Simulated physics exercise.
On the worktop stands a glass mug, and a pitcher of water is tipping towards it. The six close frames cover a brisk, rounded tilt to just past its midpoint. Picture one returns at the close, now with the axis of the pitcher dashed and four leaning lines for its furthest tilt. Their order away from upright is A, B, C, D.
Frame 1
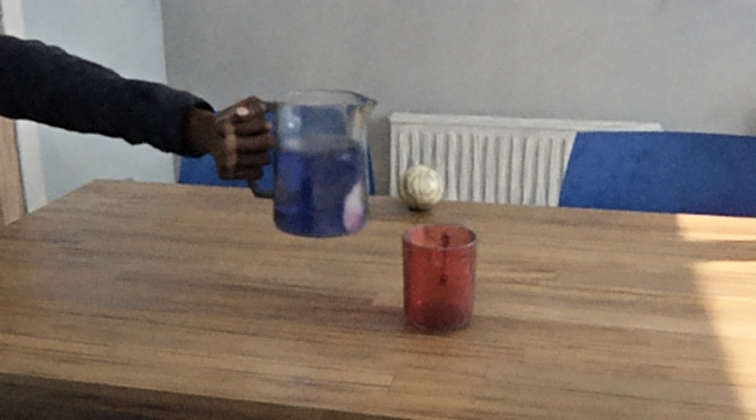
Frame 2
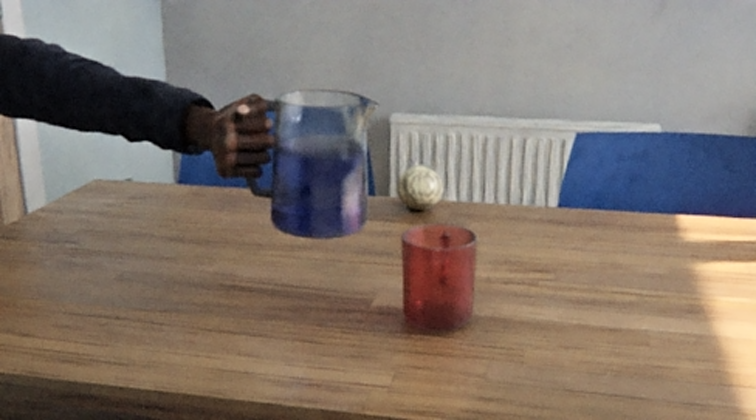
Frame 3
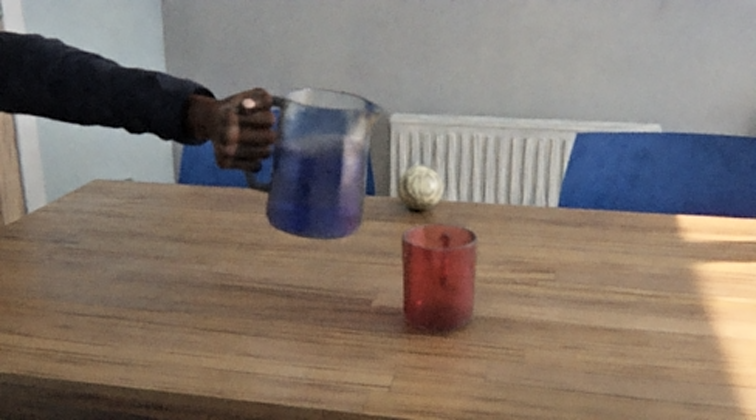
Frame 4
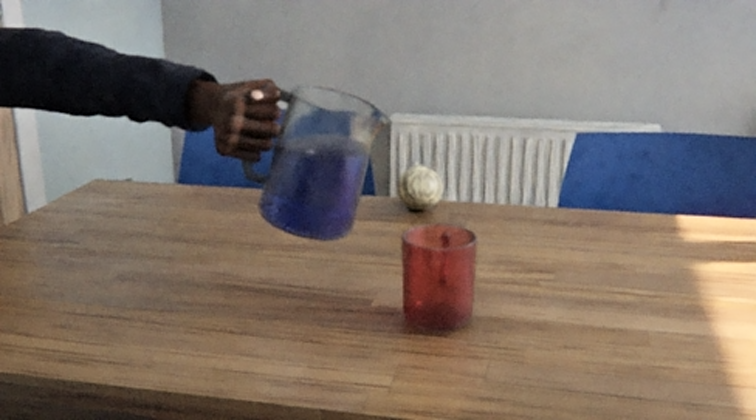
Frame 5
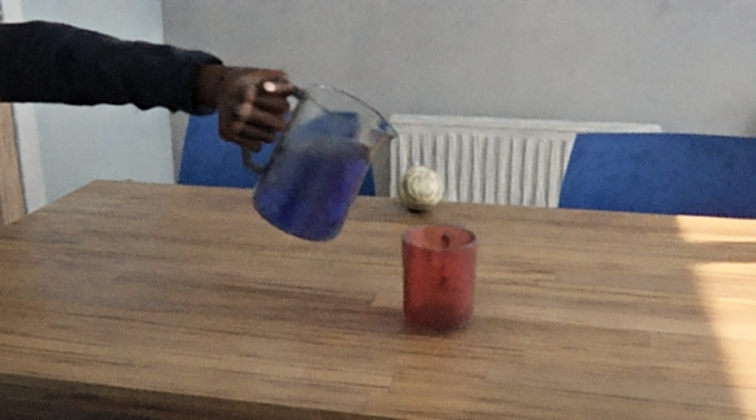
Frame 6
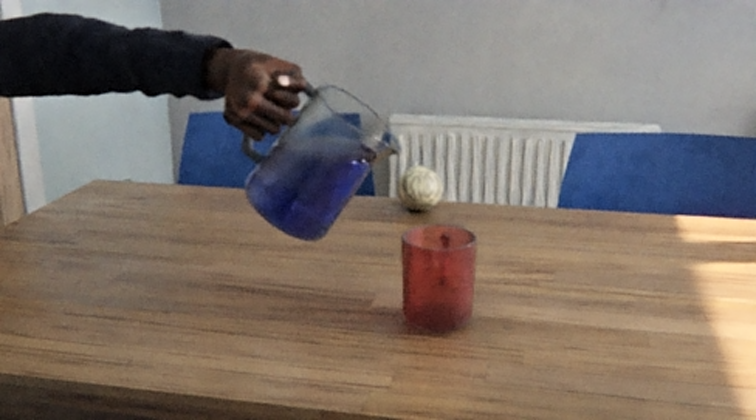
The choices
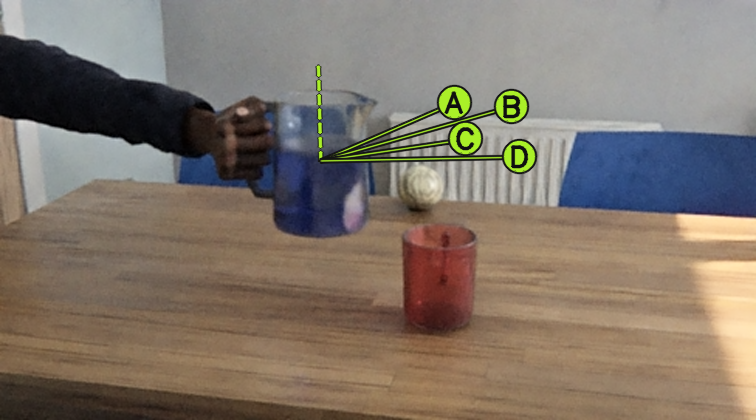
A hand lifts and tilts a glass pitcher of blue liquid rightward near a red glass mug.
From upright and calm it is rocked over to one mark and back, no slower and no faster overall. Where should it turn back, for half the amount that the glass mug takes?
Take B.
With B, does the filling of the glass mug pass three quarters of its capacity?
No, less.
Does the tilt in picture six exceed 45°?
No, it does not.
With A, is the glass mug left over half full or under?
Under.
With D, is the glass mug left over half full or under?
Over.
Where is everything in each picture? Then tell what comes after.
Upright, lip at (375, 103); rim of the glass mug round (440, 235); nothing has left yet.
Upright, lip at (377, 105); nothing has left yet.
Tipped about 7°, lip at (382, 111); nothing has left yet.
Tipped about 16°, lip at (389, 121); nothing has left yet.
Tipped about 26°, lip at (396, 135); nothing has left yet.
Tipped about 36°, lip at (400, 150); nothing has left yet.
On the marked copy, A at (438, 109); B at (494, 111); C at (448, 142); D at (502, 157).
If A is chosen, the glass mug ends with about 30 % of what it can hold.
If B is chosen, the glass mug ends with about 48 % of what it can hold.
If C is chosen, the glass mug ends with about 67 % of what it can hold.
If D is chosen, the glass mug ends with about 83 % of what it can hold; 5 % of the water is spilt.
